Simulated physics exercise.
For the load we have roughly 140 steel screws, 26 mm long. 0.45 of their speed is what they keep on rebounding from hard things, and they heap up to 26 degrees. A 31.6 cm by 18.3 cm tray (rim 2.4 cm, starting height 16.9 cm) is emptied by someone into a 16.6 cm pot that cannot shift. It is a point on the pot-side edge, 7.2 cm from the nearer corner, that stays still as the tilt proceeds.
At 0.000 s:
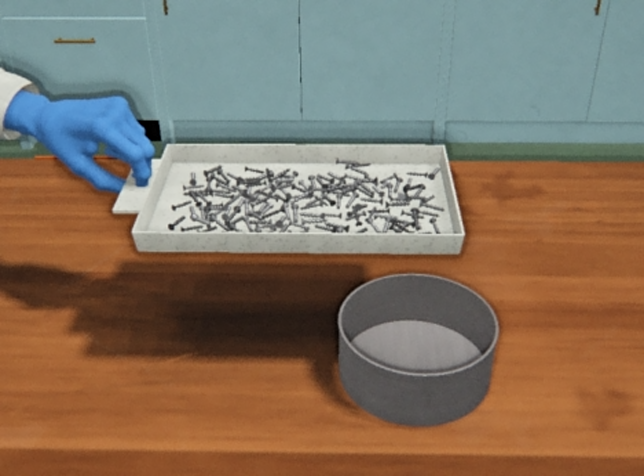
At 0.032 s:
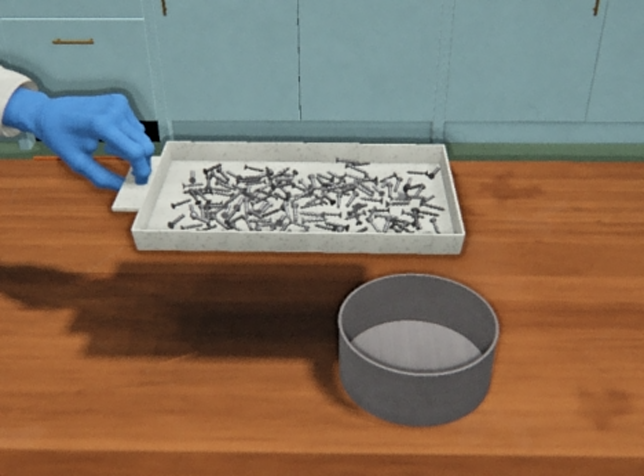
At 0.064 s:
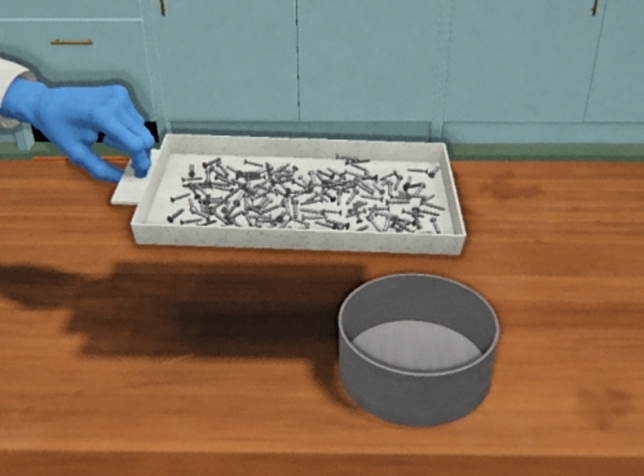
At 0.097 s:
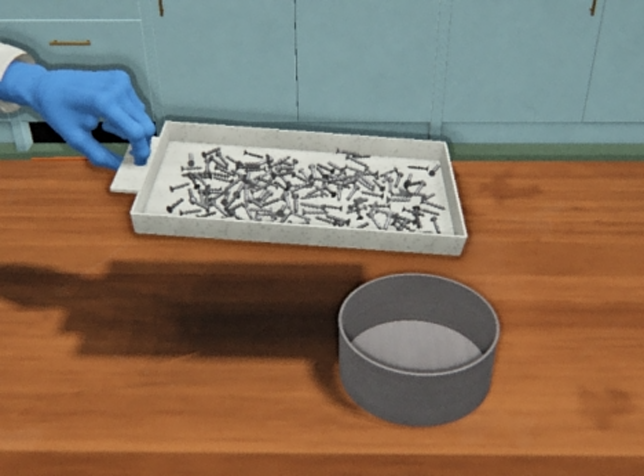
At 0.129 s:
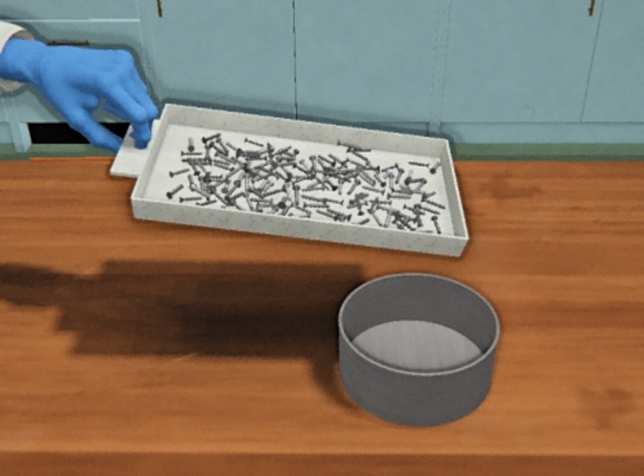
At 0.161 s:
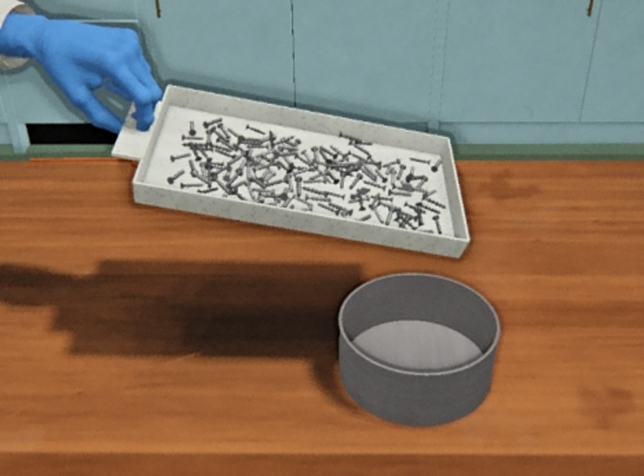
In this clip, a blue-gloved hand grips the left end of a white tray of small metal screws above a wooden counter, then raises that end so the tray slants down rightward near a round grey pot.
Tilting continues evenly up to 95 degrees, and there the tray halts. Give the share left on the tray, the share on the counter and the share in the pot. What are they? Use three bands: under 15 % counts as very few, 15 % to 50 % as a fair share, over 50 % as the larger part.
Tray: Very few; counter: The larger part; pot: A fair share.
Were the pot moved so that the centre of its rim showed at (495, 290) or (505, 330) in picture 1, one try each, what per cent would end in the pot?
First try around 70 %, second around 100 %.
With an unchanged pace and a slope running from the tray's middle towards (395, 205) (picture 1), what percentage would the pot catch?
My guess is roughly 10 percent.
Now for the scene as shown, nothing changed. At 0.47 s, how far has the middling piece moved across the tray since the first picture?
Displacement on the tray: About 5 cm.
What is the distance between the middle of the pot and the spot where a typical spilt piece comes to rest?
Roughly 16 centimetres.
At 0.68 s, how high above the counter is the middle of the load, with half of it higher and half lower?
Median height: Approx. 18 cm.
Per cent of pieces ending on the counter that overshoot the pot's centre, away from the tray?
About 100 %.
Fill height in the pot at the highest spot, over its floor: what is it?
Close to 2.0 cm up.
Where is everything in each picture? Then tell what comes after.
In the first frame, tray tilt 0 degrees, front corners at (136, 231) and (461, 233); middle of the pieces at (301, 197); pot at (418, 320).
In the second frame, tray tilt 1 degrees, front corners at (135, 229) and (461, 233); middle of the pieces at (301, 196).
In the third frame, tray tilt 2 degrees, front corners at (135, 223) and (462, 234); middle of the pieces at (302, 193).
In the fourth frame, tray tilt 5 degrees, front corners at (135, 212) and (463, 235), lowest corner right front; middle of the pieces at (302, 187).
In the fifth frame, tray tilt 9 degrees, front corners at (135, 197) and (465, 237), lowest corner right front; middle of the pieces at (303, 178).
In the sixth frame, tray tilt 13 degrees, front corners at (137, 181) and (466, 239), lowest corner right front; middle of the pieces at (306, 170); pot at (419, 320). The tray's pace is about 130 degrees a second.
Then, at 0.47 s, tilt 53 degrees; the tray holds 100 %, the pot 0 %.
After 0.68 s, tilt 80 degrees; the tray holds 80 %, the pot 0 %.
After 1.01 s, tilt 95 degrees; the tray holds 10 %, the pot 25 %.
By 1.9 s all is still; tray 0 %, counter 60 %, pot 40 %.
